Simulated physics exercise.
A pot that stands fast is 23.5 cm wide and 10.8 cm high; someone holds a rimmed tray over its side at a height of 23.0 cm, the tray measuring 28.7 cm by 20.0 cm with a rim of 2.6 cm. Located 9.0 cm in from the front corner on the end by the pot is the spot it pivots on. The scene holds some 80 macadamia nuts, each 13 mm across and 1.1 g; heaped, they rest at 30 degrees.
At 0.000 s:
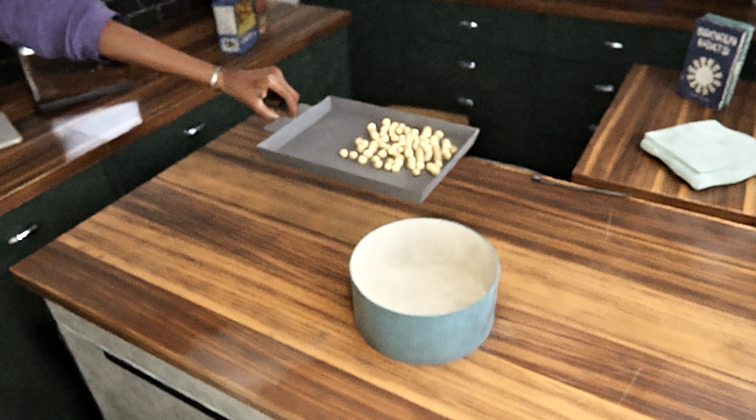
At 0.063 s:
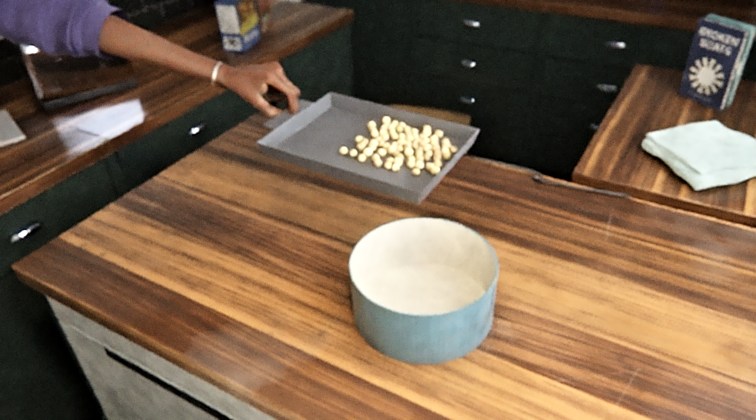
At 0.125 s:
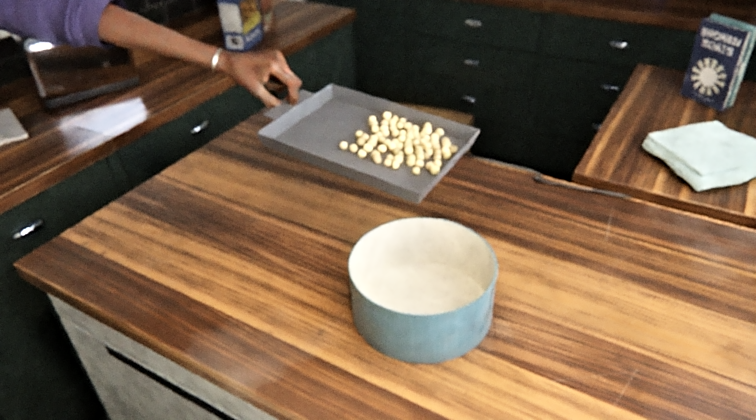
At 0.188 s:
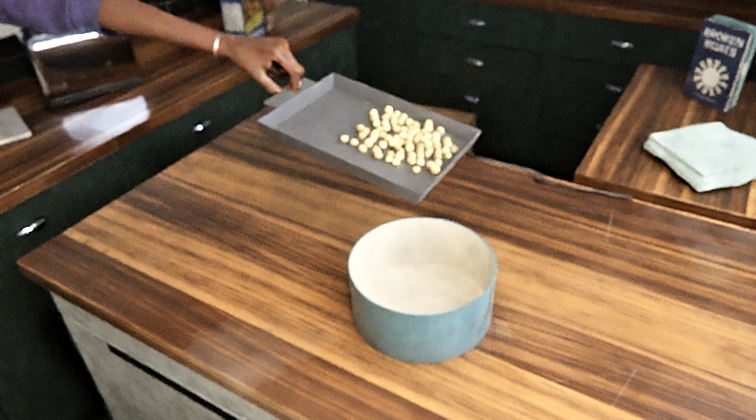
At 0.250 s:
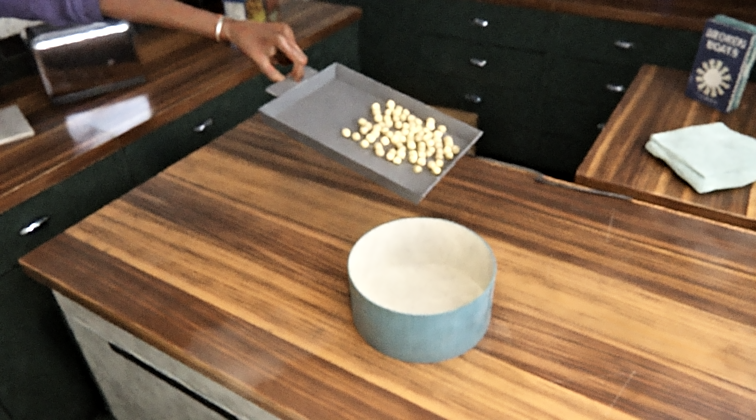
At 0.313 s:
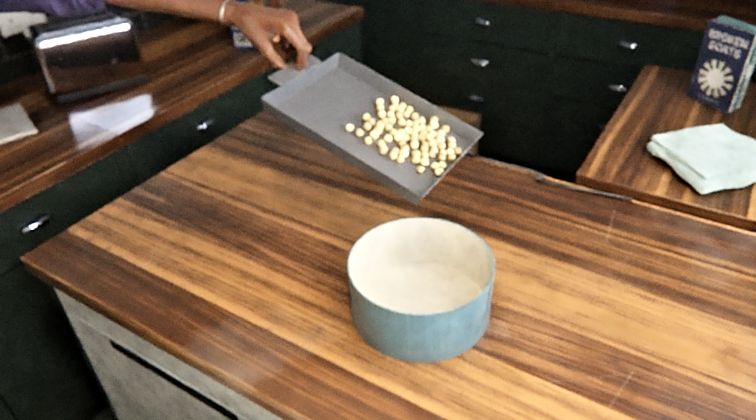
At first, a hand holds a grey rimmed tray of small pale nuts nearly level beyond a blue pot on a striped wooden counter. Then the hand raises the tray's left end, slowly and then more steeply, while the right end stays low and the nuts remain clustered toward that side.
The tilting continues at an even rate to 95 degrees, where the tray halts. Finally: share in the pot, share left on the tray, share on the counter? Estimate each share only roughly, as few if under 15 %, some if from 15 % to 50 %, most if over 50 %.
Roughly: Pot some, left on the tray few, counter most.
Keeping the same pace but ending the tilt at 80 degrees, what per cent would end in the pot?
40 percent.
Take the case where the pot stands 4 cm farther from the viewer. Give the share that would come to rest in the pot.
60 per cent.
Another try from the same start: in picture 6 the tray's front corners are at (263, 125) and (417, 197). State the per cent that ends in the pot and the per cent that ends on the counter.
The pot gets 100 and the counter 0.
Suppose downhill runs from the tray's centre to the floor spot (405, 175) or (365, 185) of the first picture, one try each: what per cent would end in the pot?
Around 100 % for the first direction, around 100 % for the second.
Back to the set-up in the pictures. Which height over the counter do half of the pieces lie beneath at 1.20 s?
The halfway line is at about 26 cm.
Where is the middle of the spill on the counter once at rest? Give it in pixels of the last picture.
(534, 275), roughly.
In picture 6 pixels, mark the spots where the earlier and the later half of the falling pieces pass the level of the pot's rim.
Early: About (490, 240); late: About (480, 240).
Then, at 0.84 s, tilt 54 degrees; the tray holds 100 %, the pot 0 %.
After 1.20 s, tilt 79 degrees; the tray holds 100 %, the pot 0 %.
After 1.64 s, tilt 95 degrees; the tray holds 10 %, the pot 25 %.
In the end, at 2.8 s, pot 45 %, tray 0 %, counter 55 %.
